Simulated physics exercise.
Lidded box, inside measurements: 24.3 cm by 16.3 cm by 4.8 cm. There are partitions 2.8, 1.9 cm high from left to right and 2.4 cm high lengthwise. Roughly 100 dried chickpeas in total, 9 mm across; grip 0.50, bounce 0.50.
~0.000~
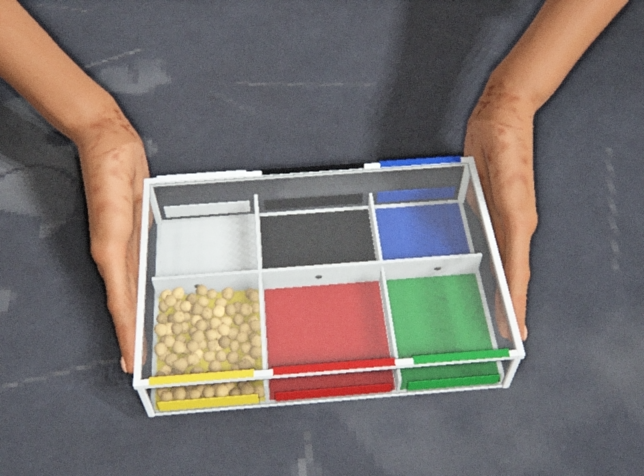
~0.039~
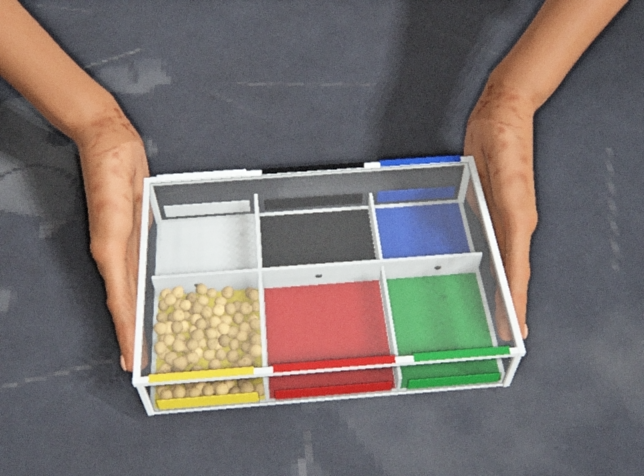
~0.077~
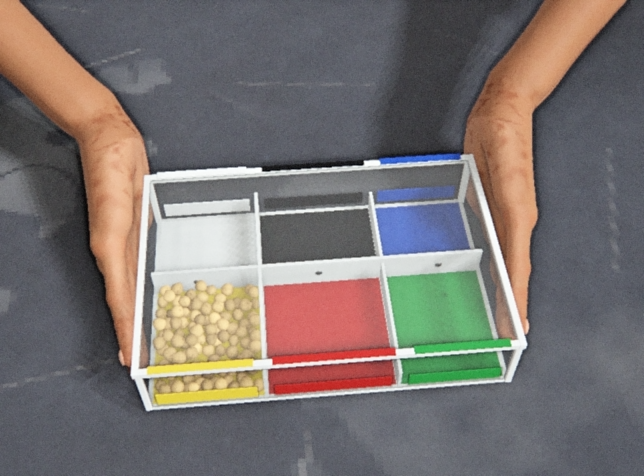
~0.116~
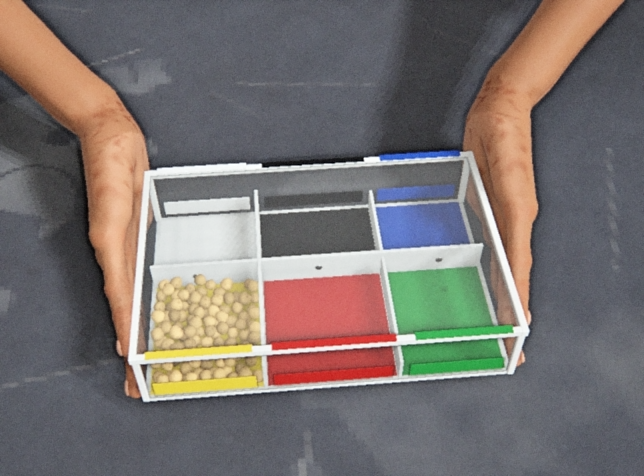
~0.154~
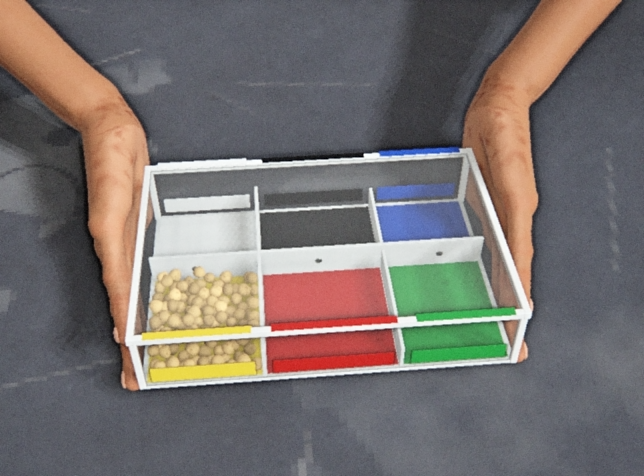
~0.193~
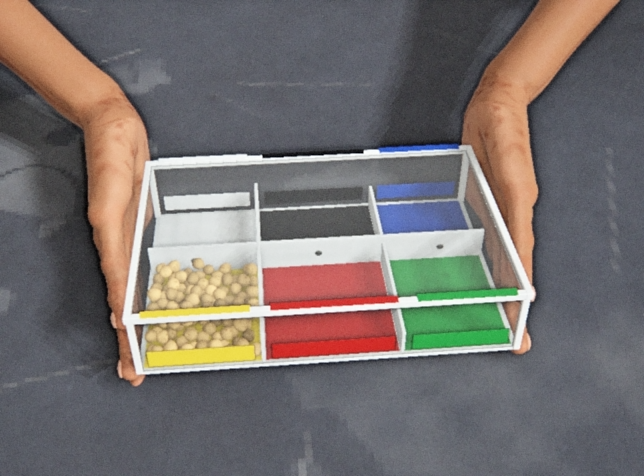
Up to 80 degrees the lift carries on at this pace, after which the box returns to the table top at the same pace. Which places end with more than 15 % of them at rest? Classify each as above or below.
Classification: Red below, blue below, green below, yellow above, white above, black below.
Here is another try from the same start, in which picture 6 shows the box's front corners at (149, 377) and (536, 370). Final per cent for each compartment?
Red 25; blue 0; green 10; yellow 70; white 0; black 0.
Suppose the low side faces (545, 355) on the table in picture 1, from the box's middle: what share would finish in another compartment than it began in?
About 50 per cent.
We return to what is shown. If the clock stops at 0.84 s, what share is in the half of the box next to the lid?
Estimate: Near 20 per cent.
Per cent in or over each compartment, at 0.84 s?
In per cent: Red 0; blue 0; green 0; yellow 90; white 10; black 0.
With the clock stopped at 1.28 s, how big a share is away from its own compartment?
Around 35 percent.
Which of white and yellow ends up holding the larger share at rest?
The yellow one has more.
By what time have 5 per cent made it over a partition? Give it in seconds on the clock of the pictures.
0.80 s, roughly.
After 0.84 s, tilt 80 degrees; yellow 90 %, white 10 %.
Then, at 1.28 s, tilt 34 degrees; yellow 65 %, white 35 %, black 5 %.
Then, at 1.79 s, tilt 0 degrees; yellow 65 %, white 35 %, black 5 %.
In the end, at 2.1 s, red 0 %, blue 0 %, green 0 %, yellow 65 %, white 35 %, black 5 %.
